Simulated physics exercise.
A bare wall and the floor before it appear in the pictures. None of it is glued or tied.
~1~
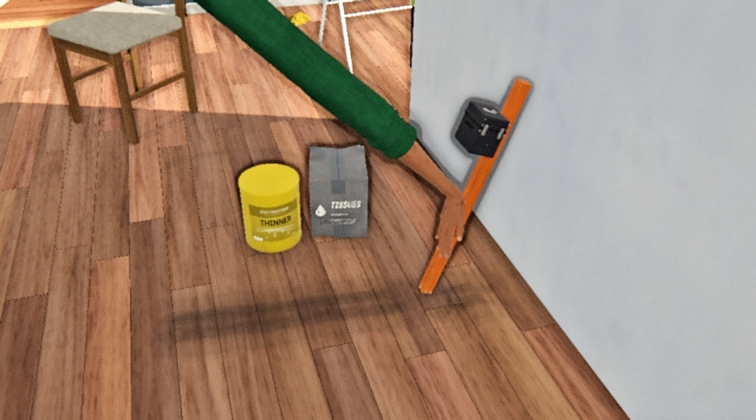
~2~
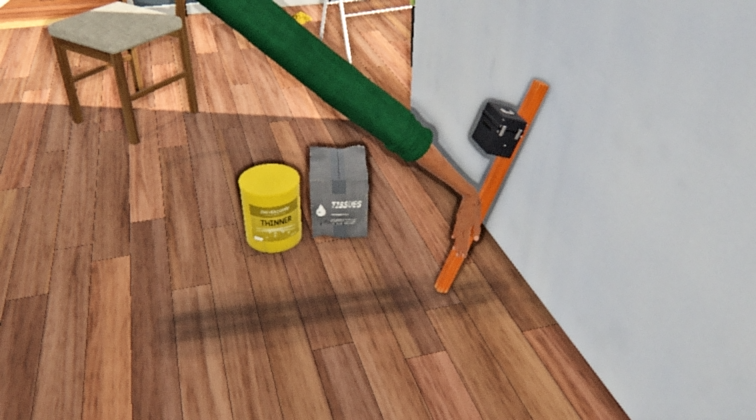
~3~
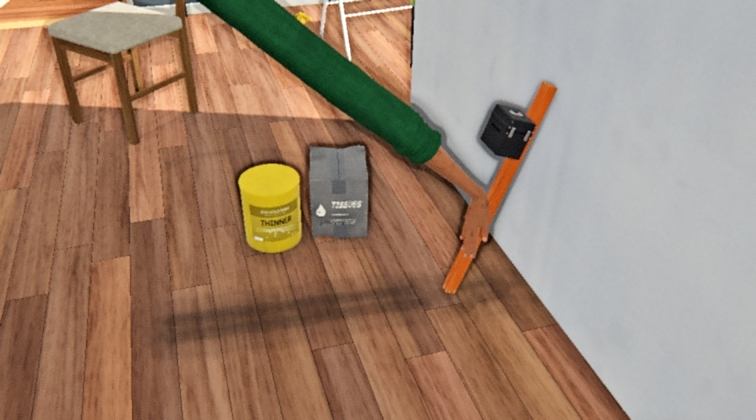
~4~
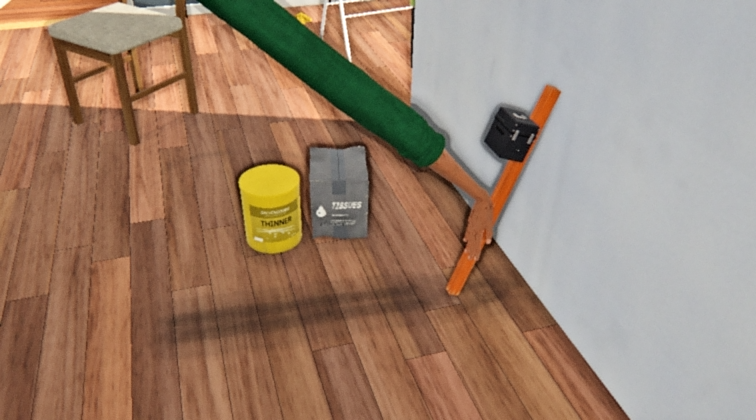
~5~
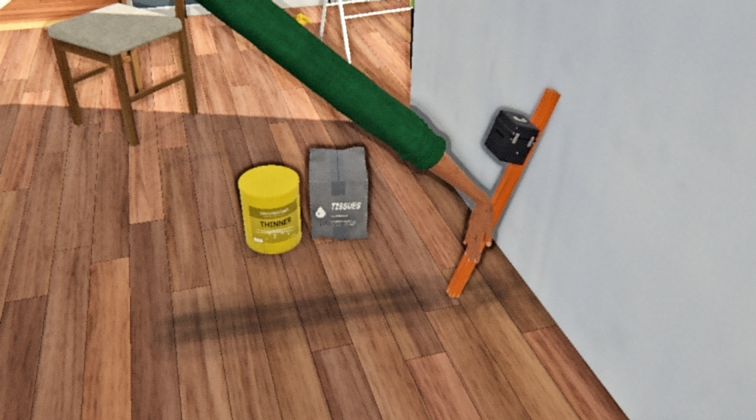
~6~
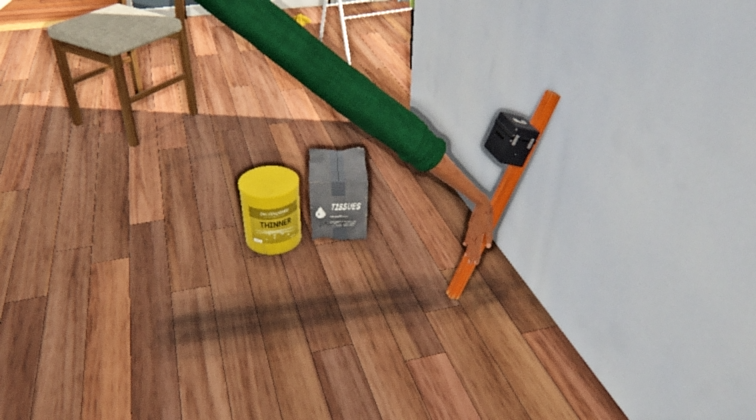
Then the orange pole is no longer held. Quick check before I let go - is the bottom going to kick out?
It rests where it is.
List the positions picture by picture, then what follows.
On its way; orange pole (470, 194); grey box (338, 191), in the first frame.
On its way; orange pole (487, 194); grey box (339, 191), in the second frame.
On its way; orange pole (495, 196); grey box (339, 191), in the third frame.
On its way; orange pole (499, 198); grey box (339, 192), in the fourth frame.
Leant on the wall, still held; orange pole (499, 201); grey box (338, 193), in the fifth frame.
Leant on the wall, still held; orange pole (499, 202); grey box (338, 193), in the sixth frame.
Then, 0.40 s later than the last frame, all is still.
Then, 0.90 s later than the last frame, orange pole resting near (499, 202).
When it is over, all 3 as before. End places, in pixels of the last picture, orange pole near (499, 202). The pole remains leaning.
